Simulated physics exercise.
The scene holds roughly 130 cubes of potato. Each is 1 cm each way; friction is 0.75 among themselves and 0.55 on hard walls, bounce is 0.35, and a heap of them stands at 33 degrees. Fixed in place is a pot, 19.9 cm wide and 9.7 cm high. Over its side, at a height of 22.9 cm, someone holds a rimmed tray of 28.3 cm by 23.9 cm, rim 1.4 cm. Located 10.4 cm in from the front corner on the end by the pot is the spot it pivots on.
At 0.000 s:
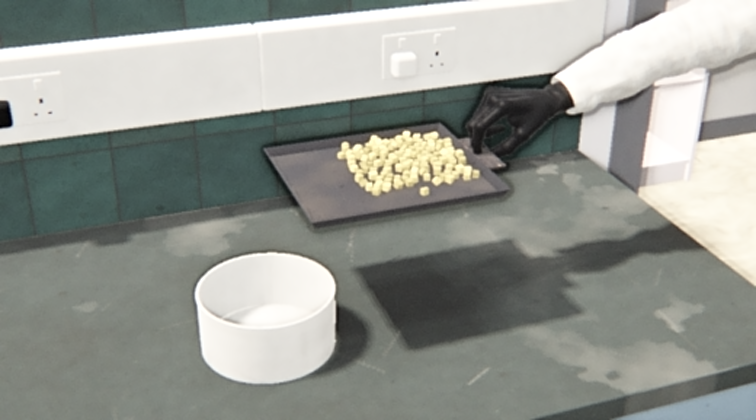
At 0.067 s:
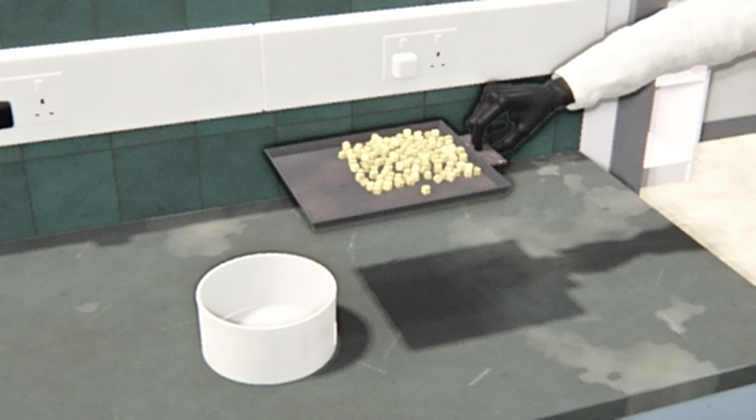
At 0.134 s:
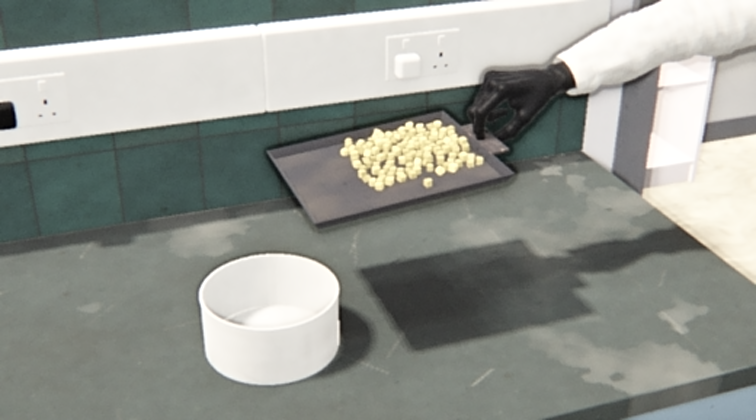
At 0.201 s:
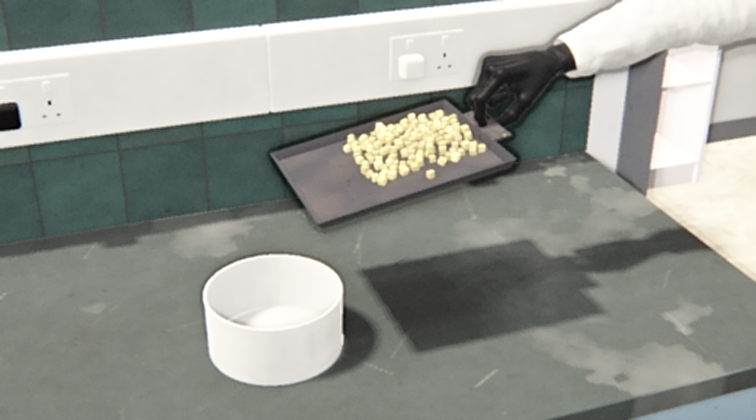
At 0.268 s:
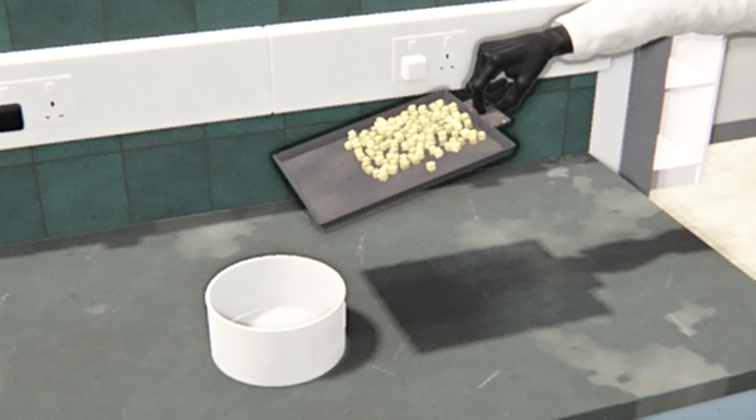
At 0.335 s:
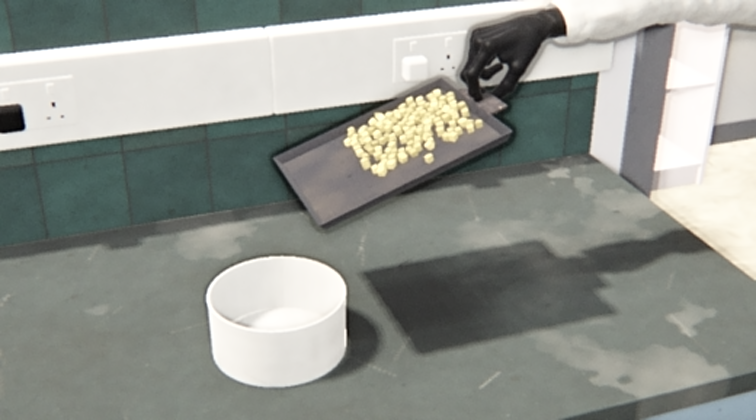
The footage shows a black-gloved hand holding a dark rimmed tray of small pale yellow cubes above a grey worktop, behind a white pot. The hand raises the tray's right end, tilting it down toward the left while the cubes stay heaped.
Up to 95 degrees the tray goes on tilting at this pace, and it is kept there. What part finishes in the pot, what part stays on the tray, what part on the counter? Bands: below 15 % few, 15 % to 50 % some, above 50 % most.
Result: Pot: Some, tray: Few, counter: Most.
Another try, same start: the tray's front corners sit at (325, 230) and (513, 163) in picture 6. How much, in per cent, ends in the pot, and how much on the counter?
Split: Pot = 75, counter = 25.
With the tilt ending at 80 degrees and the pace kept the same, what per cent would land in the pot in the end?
I'd put it at close to 30 per cent.
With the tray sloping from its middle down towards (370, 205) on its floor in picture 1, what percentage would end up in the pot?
Roughly 25 percent of them.
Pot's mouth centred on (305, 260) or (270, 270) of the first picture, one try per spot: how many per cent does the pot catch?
Near 25 and 60 percent, one try each.
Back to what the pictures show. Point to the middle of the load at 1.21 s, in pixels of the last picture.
The middle of the load should be near (233, 305) then.
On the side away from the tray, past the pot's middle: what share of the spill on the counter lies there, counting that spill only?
Around 80 in a hundred.
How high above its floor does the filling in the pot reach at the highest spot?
About 1.0 centimetres.
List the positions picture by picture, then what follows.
In the first picture, tray tilt 0 degrees, front corners at (315, 219) and (503, 187); middle of the pieces at (403, 160); pot at (266, 288).
In the second picture, tray tilt 1 degrees, front corners at (316, 220) and (504, 184); middle of the pieces at (404, 159).
In the third picture, tray tilt 5 degrees, front corners at (318, 220) and (507, 172), lowest corner left back; middle of the pieces at (406, 152).
In the fourth picture, tray tilt 10 degrees, front corners at (321, 220) and (509, 158), lowest corner left back; middle of the pieces at (408, 145).
In the fifth picture, tray tilt 14 degrees, front corners at (323, 220) and (508, 145), lowest corner left back; middle of the pieces at (409, 137).
In the sixth picture, tray tilt 19 degrees, front corners at (322, 221) and (505, 131), lowest corner left back; middle of the pieces at (407, 130); pot at (277, 292). Its pace works out near 70 degrees a second.
After 0.86 s, tilt 55 degrees; the tray holds 90 %, the pot 0 %.
Then, at 1.21 s, tilt 79 degrees; the tray holds 10 %, the pot 30 %.
After 1.65 s, tilt 95 degrees; the tray holds 0 %, the pot 35 %.
In the end, at 2.5 s, pot 35 %, tray 0 %, counter 65 %.
